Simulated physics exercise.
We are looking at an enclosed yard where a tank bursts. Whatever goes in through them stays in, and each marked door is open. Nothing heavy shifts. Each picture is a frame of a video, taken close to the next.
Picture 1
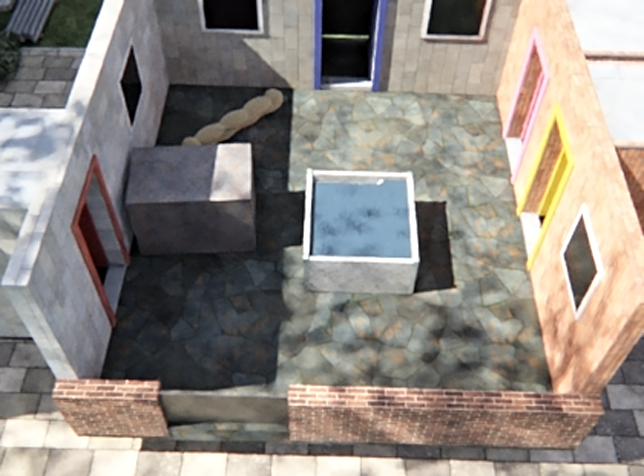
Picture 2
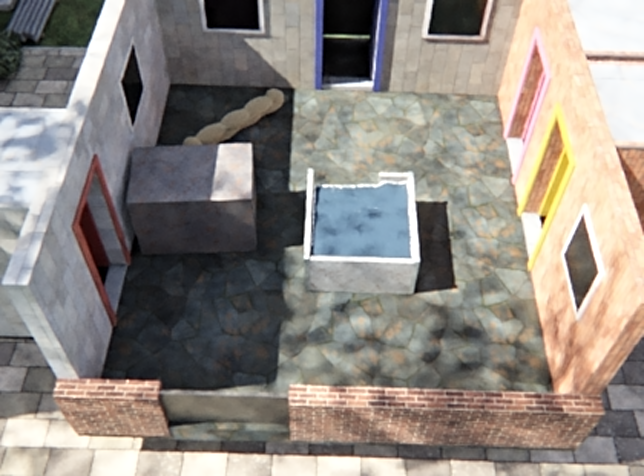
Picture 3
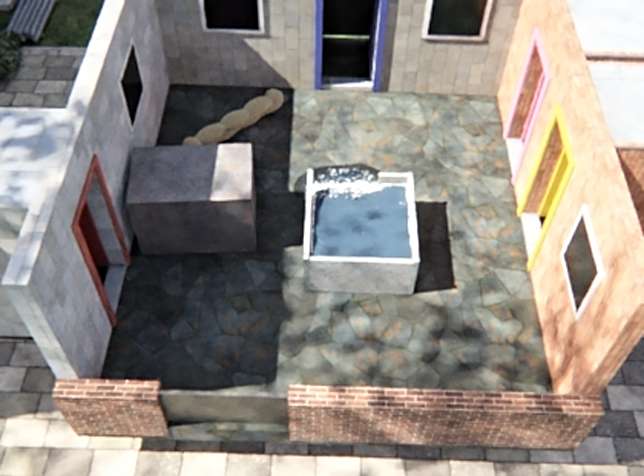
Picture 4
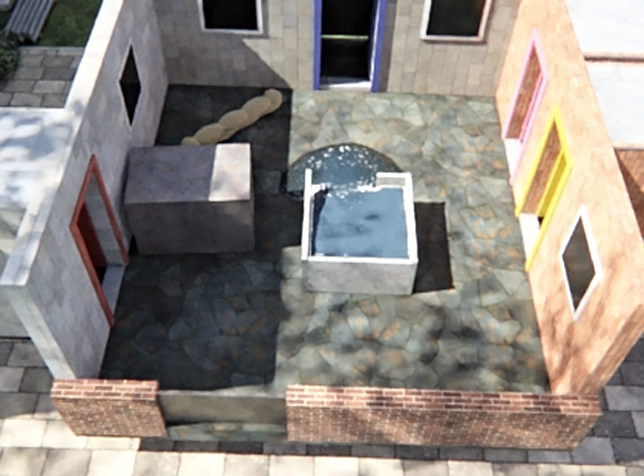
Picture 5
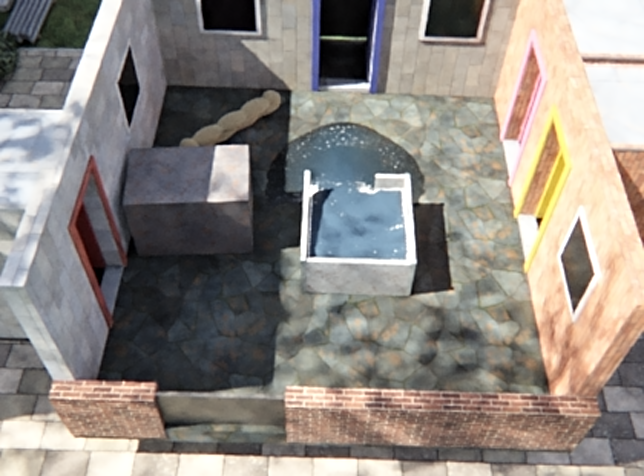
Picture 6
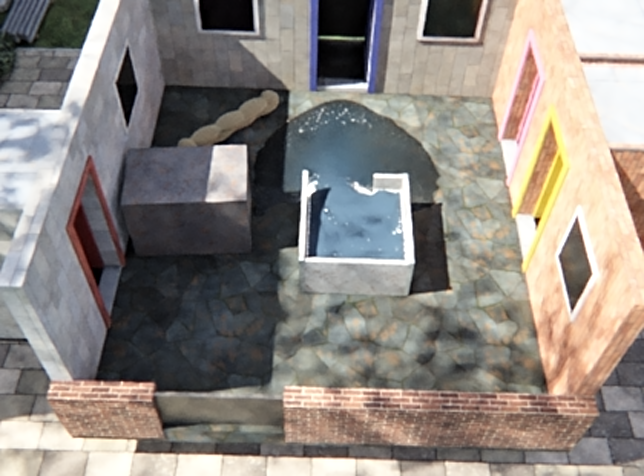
Water pouring through a gap in the far side of a square tank, spreading across the stone floor of a walled yard.
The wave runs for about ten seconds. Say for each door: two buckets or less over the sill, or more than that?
Red door - two or less, blue door - more, yellow door - two or less, pink door - more.
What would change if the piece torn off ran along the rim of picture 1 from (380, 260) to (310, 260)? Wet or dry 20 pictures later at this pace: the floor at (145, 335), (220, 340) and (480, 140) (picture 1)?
Taking the points in order: Swamped, swamped and unwetted.
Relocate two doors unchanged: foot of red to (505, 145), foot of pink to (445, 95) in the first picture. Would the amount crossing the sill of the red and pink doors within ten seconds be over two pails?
Red is flooded, pink is flooded.
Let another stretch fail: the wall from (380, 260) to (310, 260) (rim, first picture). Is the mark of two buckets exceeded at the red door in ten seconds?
I'd say the red door crosses the line.
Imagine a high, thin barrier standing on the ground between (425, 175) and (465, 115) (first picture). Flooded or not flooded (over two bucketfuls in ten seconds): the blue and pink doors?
Here the blue door receives a larger amount and the pink door receives a smaller amount.
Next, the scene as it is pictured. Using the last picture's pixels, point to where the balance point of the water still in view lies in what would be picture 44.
Near pixel (358, 180).
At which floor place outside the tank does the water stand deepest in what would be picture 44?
Pointing at (484, 109).
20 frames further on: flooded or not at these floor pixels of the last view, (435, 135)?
Call it swamped.
A moment on, water covers 25 % of the floor; the red door not reached, the blue door over two buckets in, the yellow door not reached, the pink door not reached.
Next, water covers 30 % of the floor; the red door not reached, the blue door far over two buckets in, the yellow door not reached, the pink door wet at the sill, nothing in.
Then, water covers 40 % of the floor; the red door not reached, the blue door far over two buckets in, the yellow door not reached, the pink door wet at the sill, nothing in.
Later, water covers 60 % of the floor; the red door wet at the sill, nothing in, the blue door far over two buckets in, the yellow door wet at the sill, nothing in, the pink door under two buckets in.
In the end, water covers 75 % of the floor; the red door wet at the sill, nothing in, the blue door far over two buckets in, the yellow door wet at the sill, nothing in, the pink door over two buckets in.
